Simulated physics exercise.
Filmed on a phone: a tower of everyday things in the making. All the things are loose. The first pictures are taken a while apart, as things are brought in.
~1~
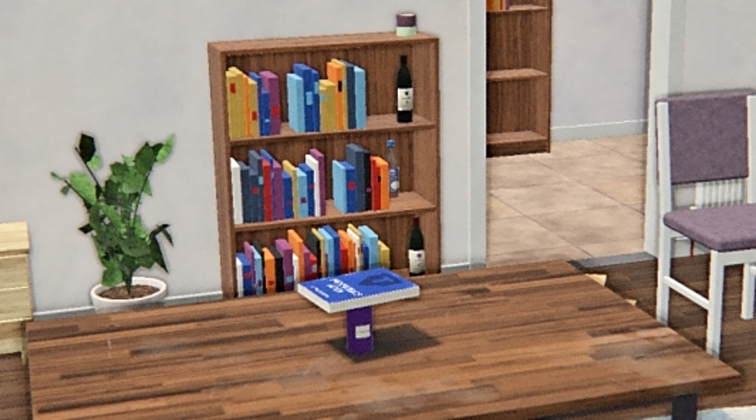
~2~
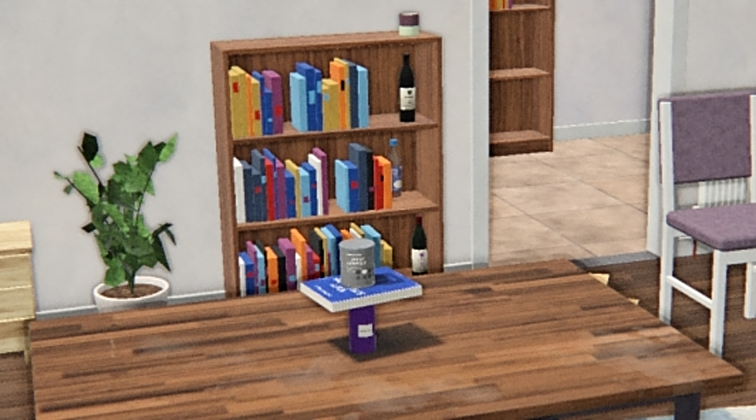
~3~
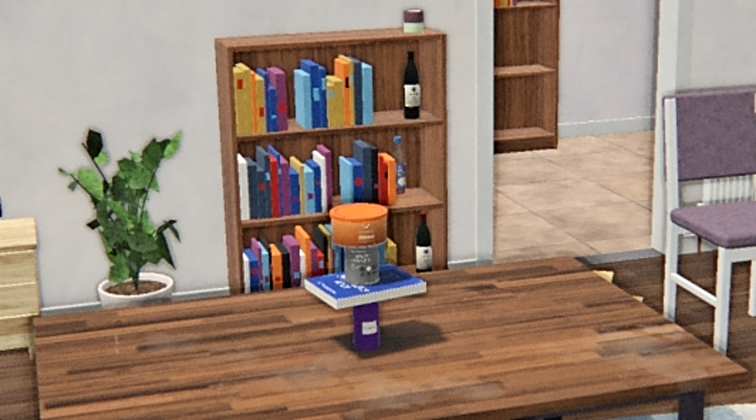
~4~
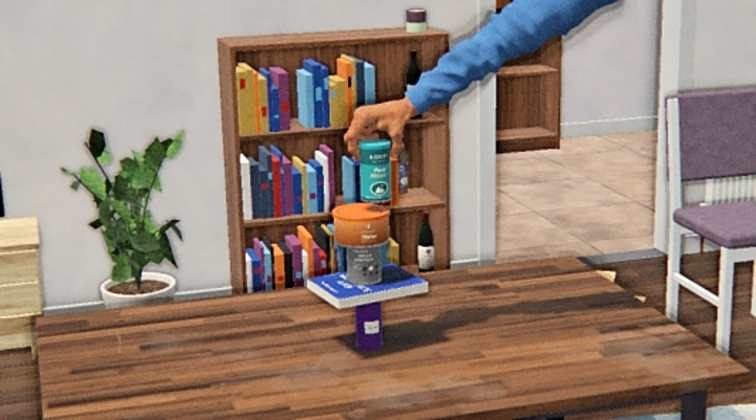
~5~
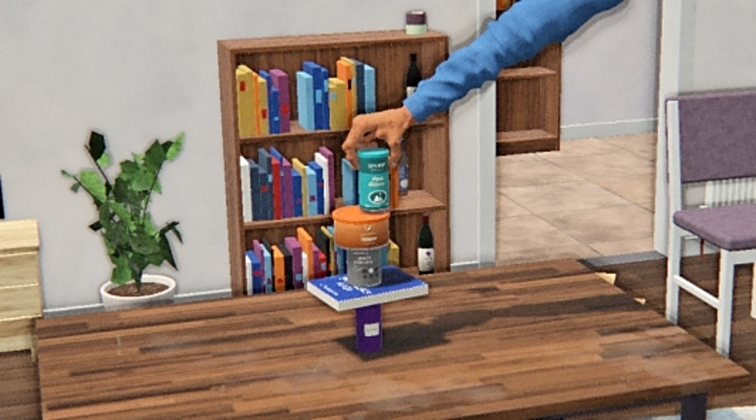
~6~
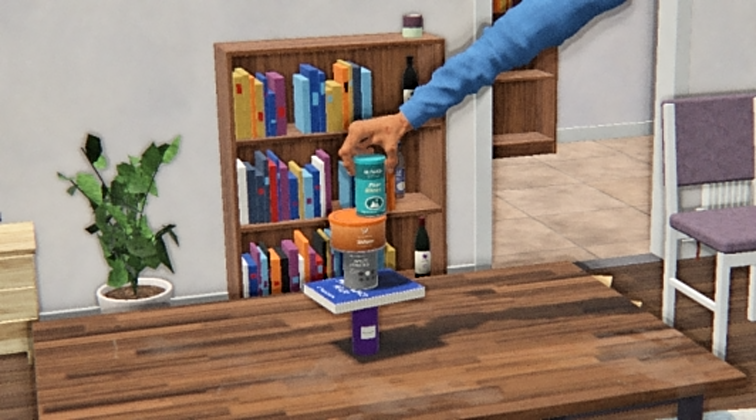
In a room with a bookshelf and a potted plant, a grey container and then an orange one appear on a blue book atop a purple jar, and a blue-sleeved hand lowers a turquoise tin onto the stack.
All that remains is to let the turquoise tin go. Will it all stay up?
In the end the pile keeps its balance.
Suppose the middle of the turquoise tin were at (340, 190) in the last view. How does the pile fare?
Then it keeps its balance.
Then, 0.40 s later than the last frame, all is still.
Then, 1.10 s later than the last frame, turquoise tin resting near (370, 187).
When it is over, all 5 as before. End places, in pixels of the last picture, turquoise tin near (370, 187). The pile stays up.
